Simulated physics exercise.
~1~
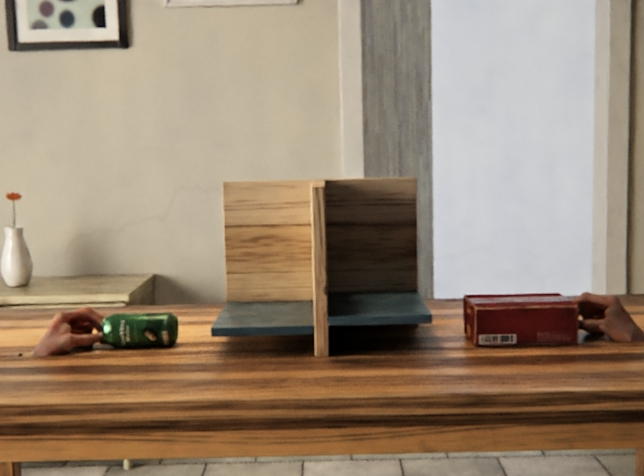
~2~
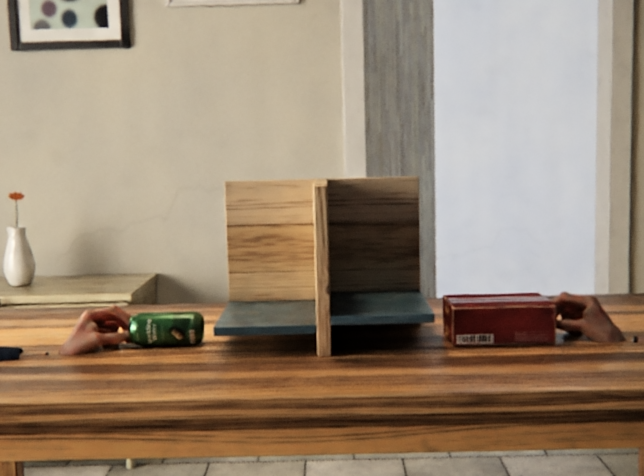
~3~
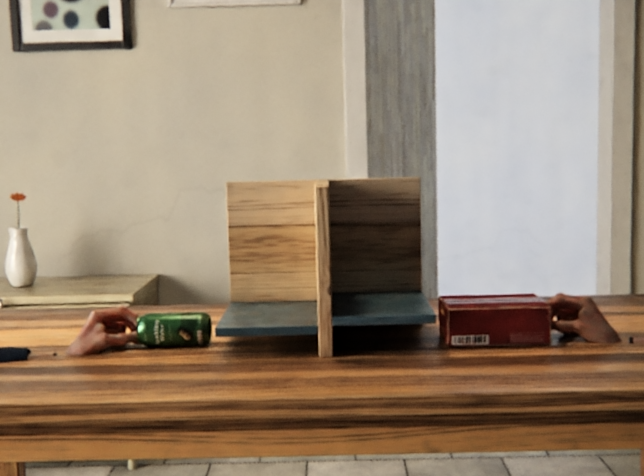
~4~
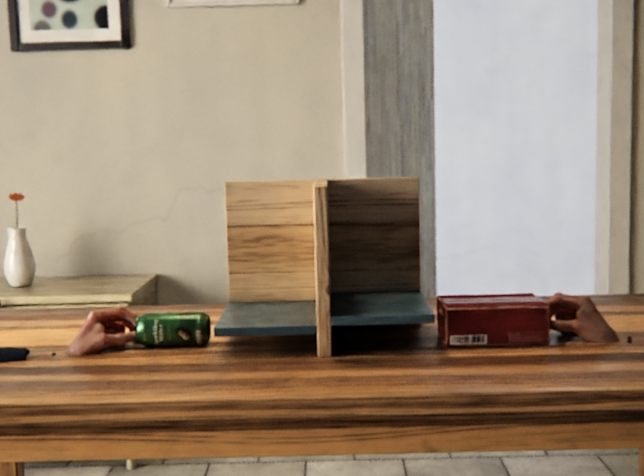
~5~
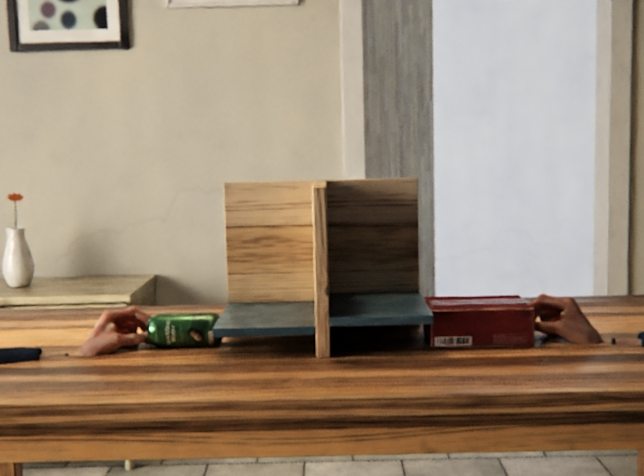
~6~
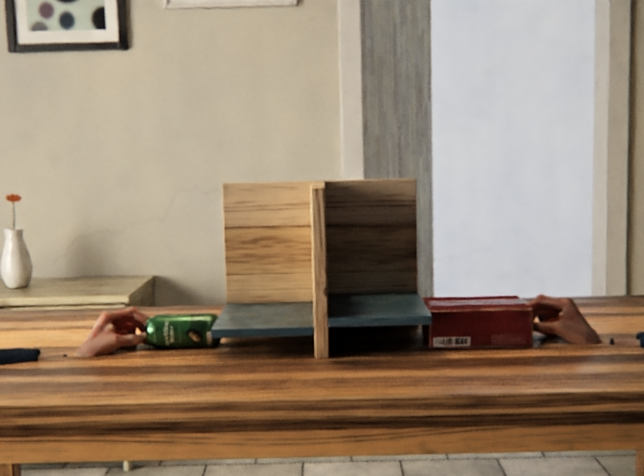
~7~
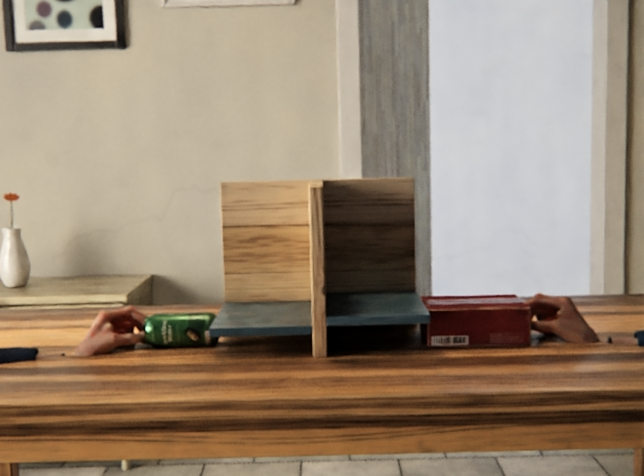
Two hands pushing a green can and a red box inward from opposite sides, both stopping against a two-sided wooden shelf's edges.
